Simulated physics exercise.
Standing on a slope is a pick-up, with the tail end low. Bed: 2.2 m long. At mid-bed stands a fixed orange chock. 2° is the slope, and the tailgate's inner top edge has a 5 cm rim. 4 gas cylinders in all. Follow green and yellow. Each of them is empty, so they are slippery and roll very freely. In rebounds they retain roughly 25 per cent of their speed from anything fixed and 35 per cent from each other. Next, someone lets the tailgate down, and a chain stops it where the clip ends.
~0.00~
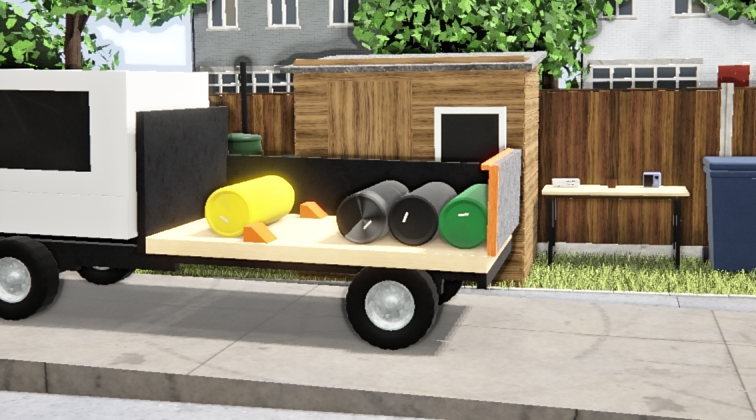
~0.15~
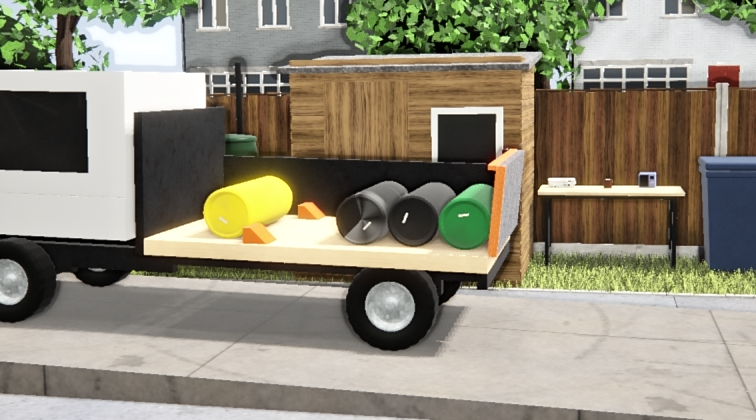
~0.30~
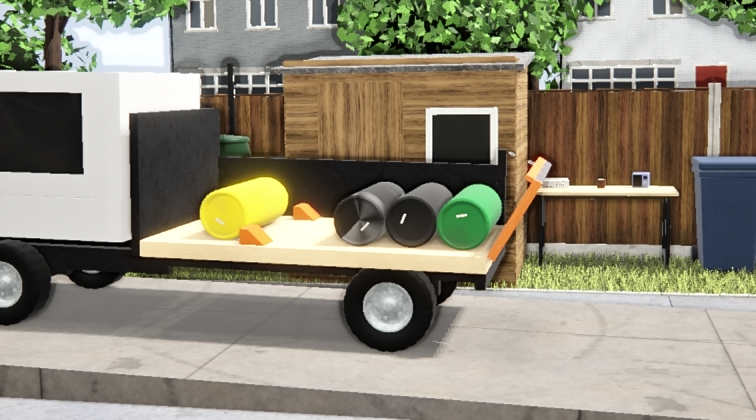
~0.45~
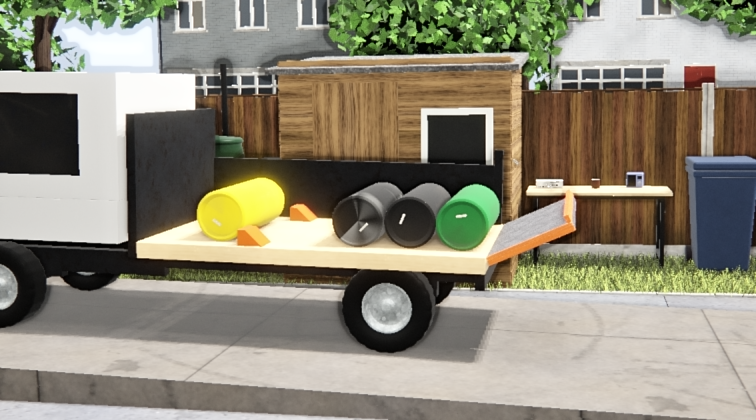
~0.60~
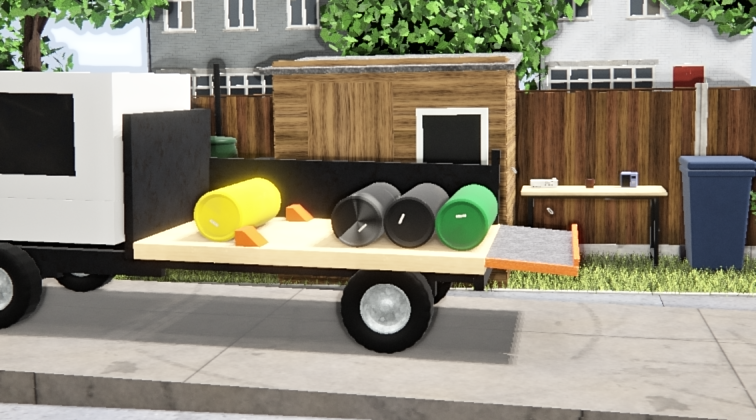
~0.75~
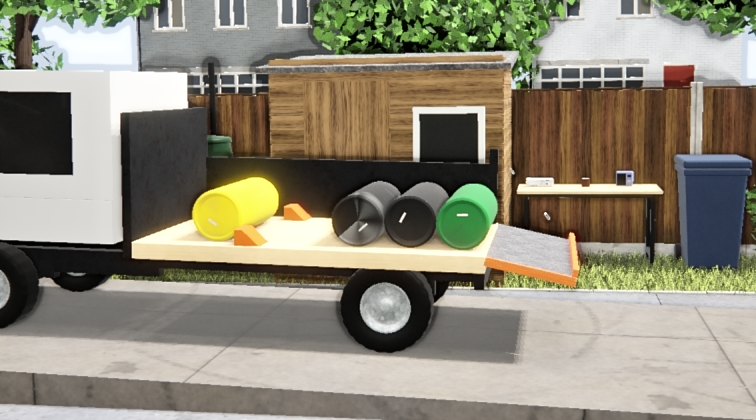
To begin with, a yellow cylinder, two dark ones and a green one lie on the bed of a truck with its tailgate upright. The orange-edged tailgate swings down to the right, passes level and ends tilted slightly downward, while the cylinders stay in place on the bed.
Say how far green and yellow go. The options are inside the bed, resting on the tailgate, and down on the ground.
They finish like this: Green down on the ground, yellow inside the bed.
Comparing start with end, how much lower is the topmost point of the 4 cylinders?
It sits roughly 0 cm lower at the end.
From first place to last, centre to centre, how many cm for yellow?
Estimate - yellow near 0.
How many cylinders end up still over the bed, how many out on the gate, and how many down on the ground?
1 / 0 / 3.
After 1.5 s, green is on the bed, 10 cm short of the hinge, rolling right; yellow is on the bed, 170 cm short of the hinge; 0 out so far.
After 2.4 s, green is on the gate, 5 cm past the hinge, rolling right; no change for yellow; 0 out so far.
After 3.4 s, green is dropping off the gate; no change for yellow; 1 out so far.
At rest (8.5 s), green is out on the ground; yellow is on the bed, 170 cm short of the hinge; 3 out so far.
